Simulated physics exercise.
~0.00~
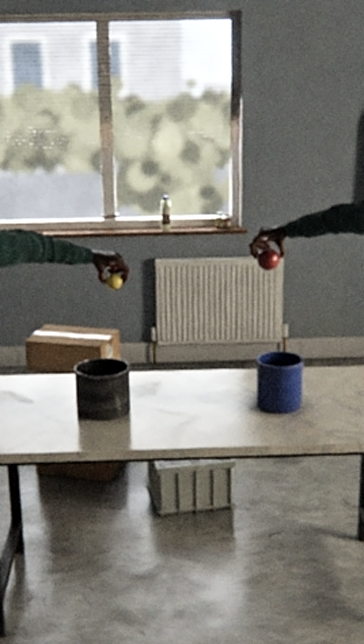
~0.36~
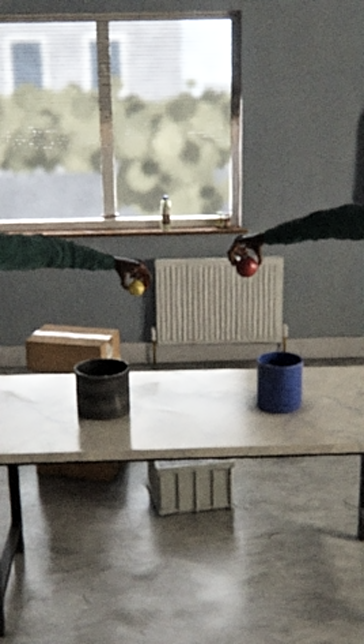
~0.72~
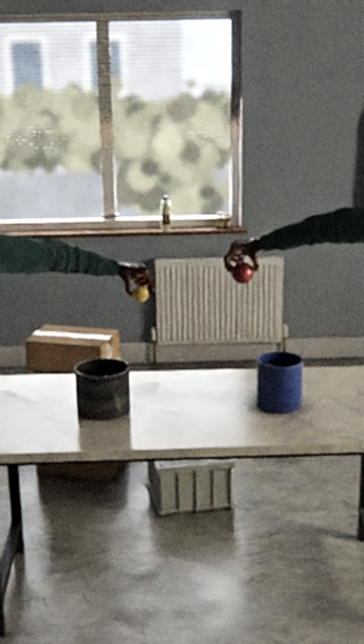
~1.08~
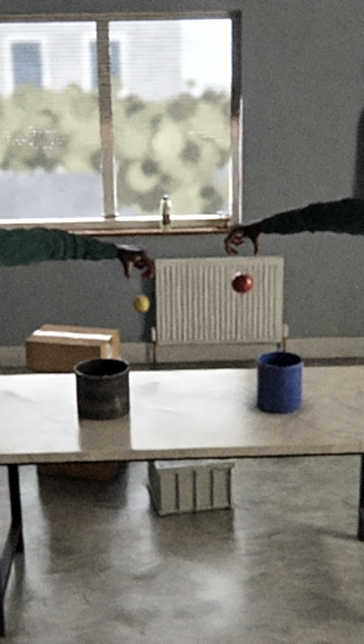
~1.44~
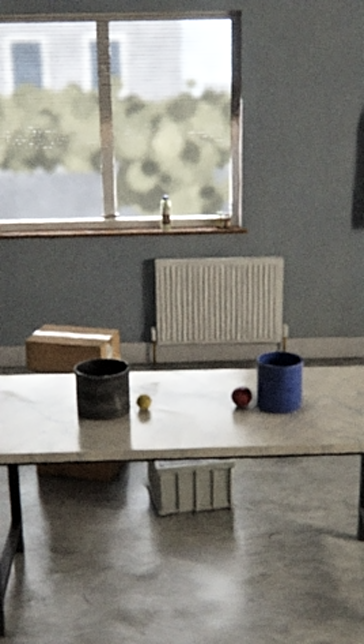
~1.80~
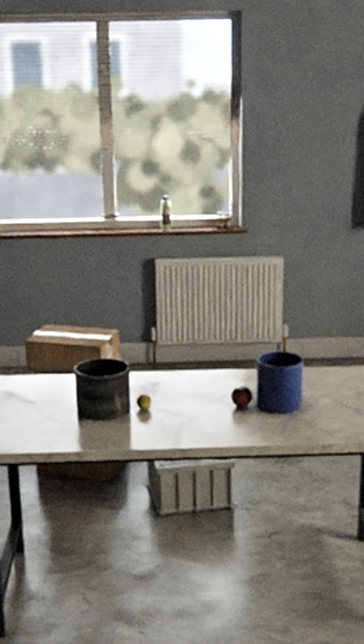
Two dark-sleeved arms reach in from opposite sides above a pale table, the left hand holding a small yellow lemon and the right hand a red apple. Seen from the front in a grey-walled room, a black container stands on the left of the table and a blue one on the right, with a window and radiator behind. The hands move inward, carrying the lemon right and the apple left. Both hands let go, and the fruits drop between the containers. The arms withdraw, leaving the lemon beside the black container and the apple beside the blue one, both outside and still.
